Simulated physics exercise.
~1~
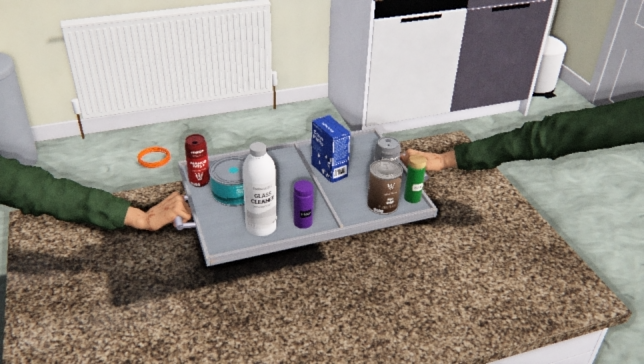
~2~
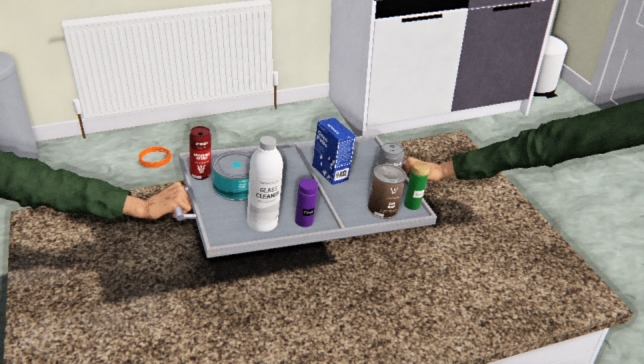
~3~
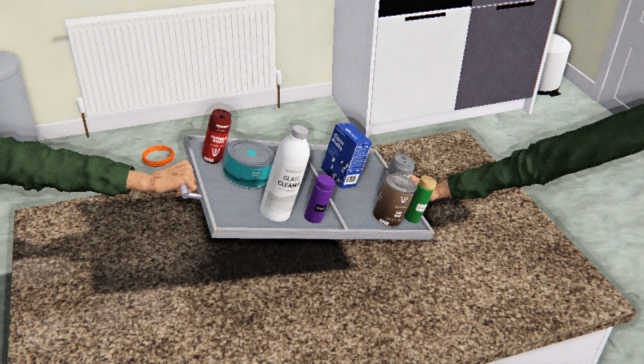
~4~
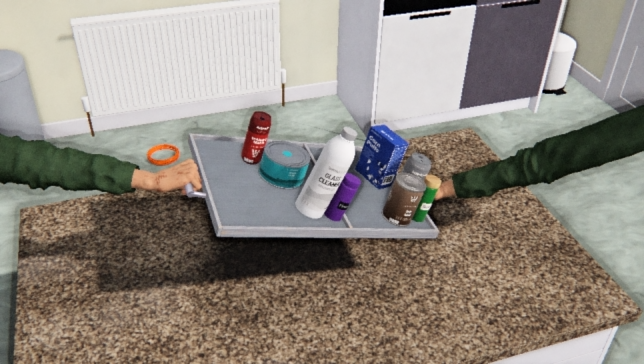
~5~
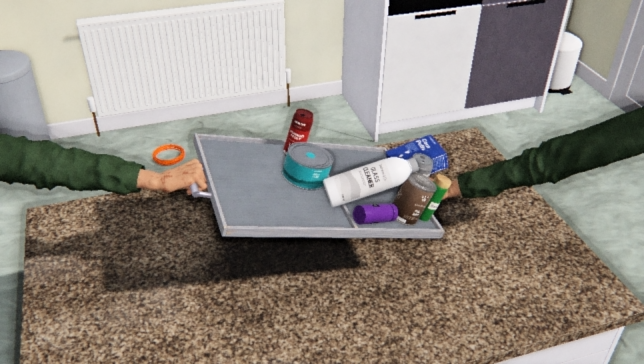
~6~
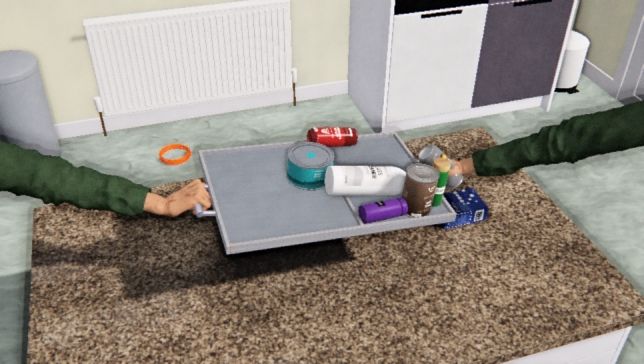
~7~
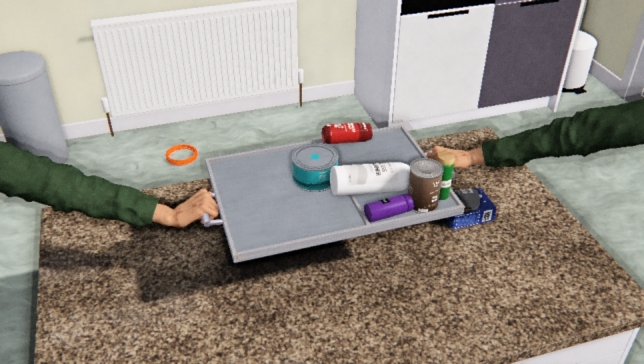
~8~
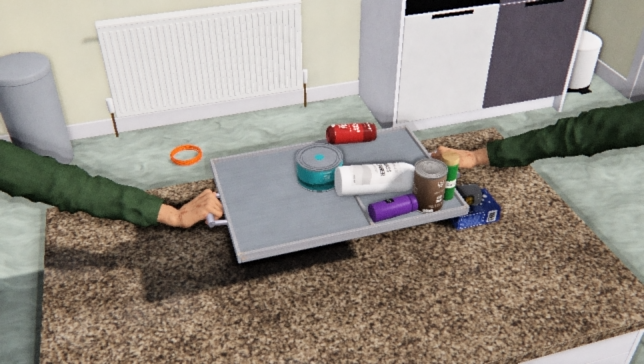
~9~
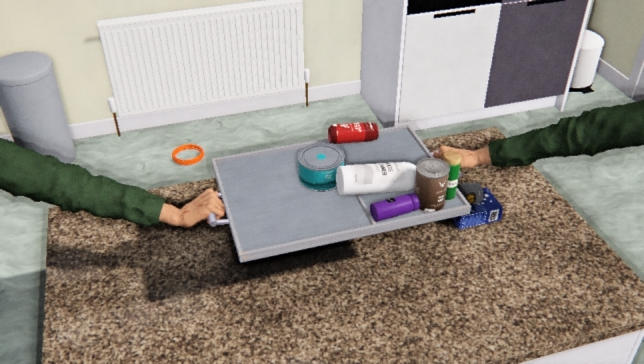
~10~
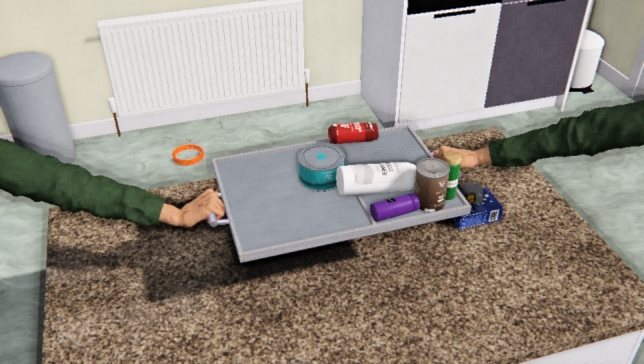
A hand-held tray tips right, toppling several containers and spilling a blue packet, then levels.
